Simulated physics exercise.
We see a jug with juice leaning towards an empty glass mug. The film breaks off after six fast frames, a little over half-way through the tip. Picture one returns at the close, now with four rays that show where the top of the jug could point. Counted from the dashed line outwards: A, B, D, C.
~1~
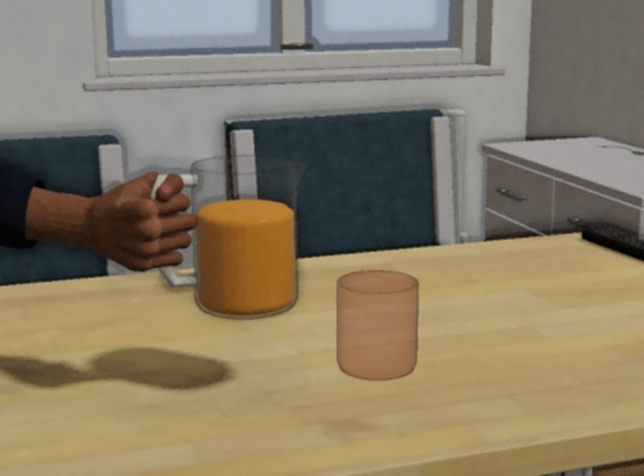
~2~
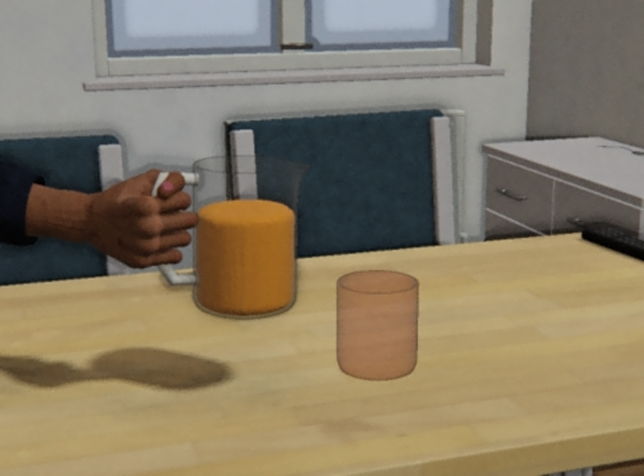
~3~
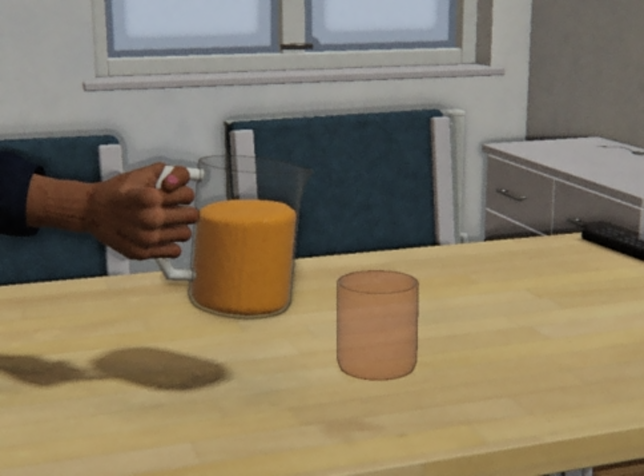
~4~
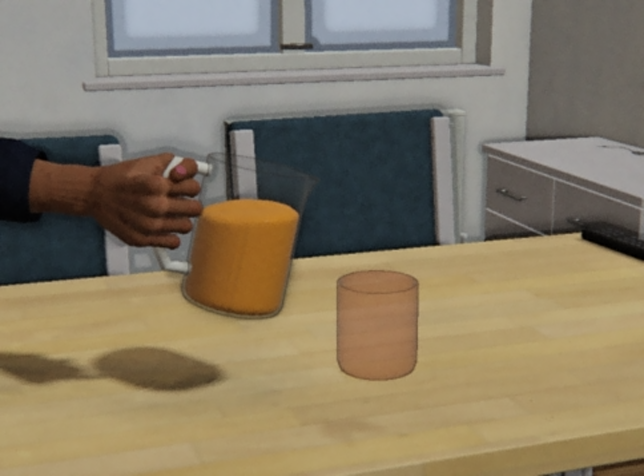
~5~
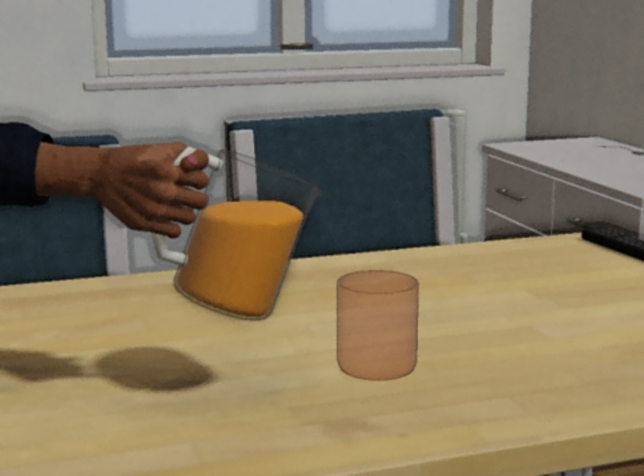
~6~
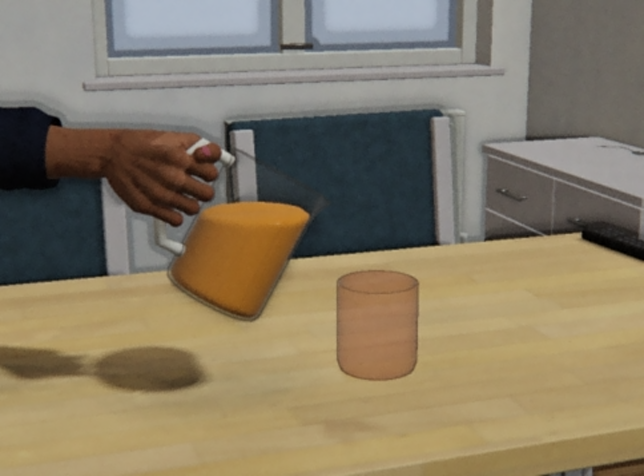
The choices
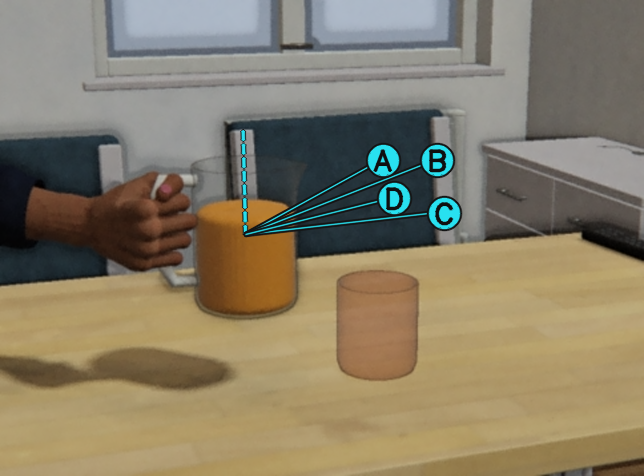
We see a hand holding a clear jug of orange juice by its handle, left of an empty glass mug on a wooden table. The jug stays upright at first, then gradually tilts right towards the mug.
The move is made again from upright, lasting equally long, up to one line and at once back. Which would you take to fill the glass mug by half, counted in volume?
A.
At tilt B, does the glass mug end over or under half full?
Over half.
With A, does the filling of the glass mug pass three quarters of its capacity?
No, it does not.
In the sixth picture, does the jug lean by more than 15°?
Yes.
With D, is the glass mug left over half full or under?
Over.
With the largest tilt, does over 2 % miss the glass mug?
Yes, it does.
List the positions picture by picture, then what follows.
The first frame shows upright, lip at (303, 164); rim of the glass mug round (378, 281); nothing has left yet.
The second frame shows upright, lip at (305, 165); nothing has left yet.
The third frame shows tipped about 6°, lip at (310, 170); nothing has left yet.
The fourth frame shows tipped about 13°, lip at (316, 178); nothing has left yet.
The fifth frame shows tipped about 21°, lip at (323, 189); nothing has left yet.
The sixth frame shows tipped about 30°, lip at (328, 201); nothing has left yet.
On the marked copy, A at (368, 167); B at (420, 165); C at (427, 213); D at (377, 201).
With A, the glass mug ends with about 47 % of what it can hold.
With B, the glass mug ends with about 72 % of what it can hold.
With C, the glass mug ends with about 74 % of what it can hold; 29 % of the juice is spilt.
With D, the glass mug ends with about 87 % of what it can hold; 6 % of the juice is spilt.
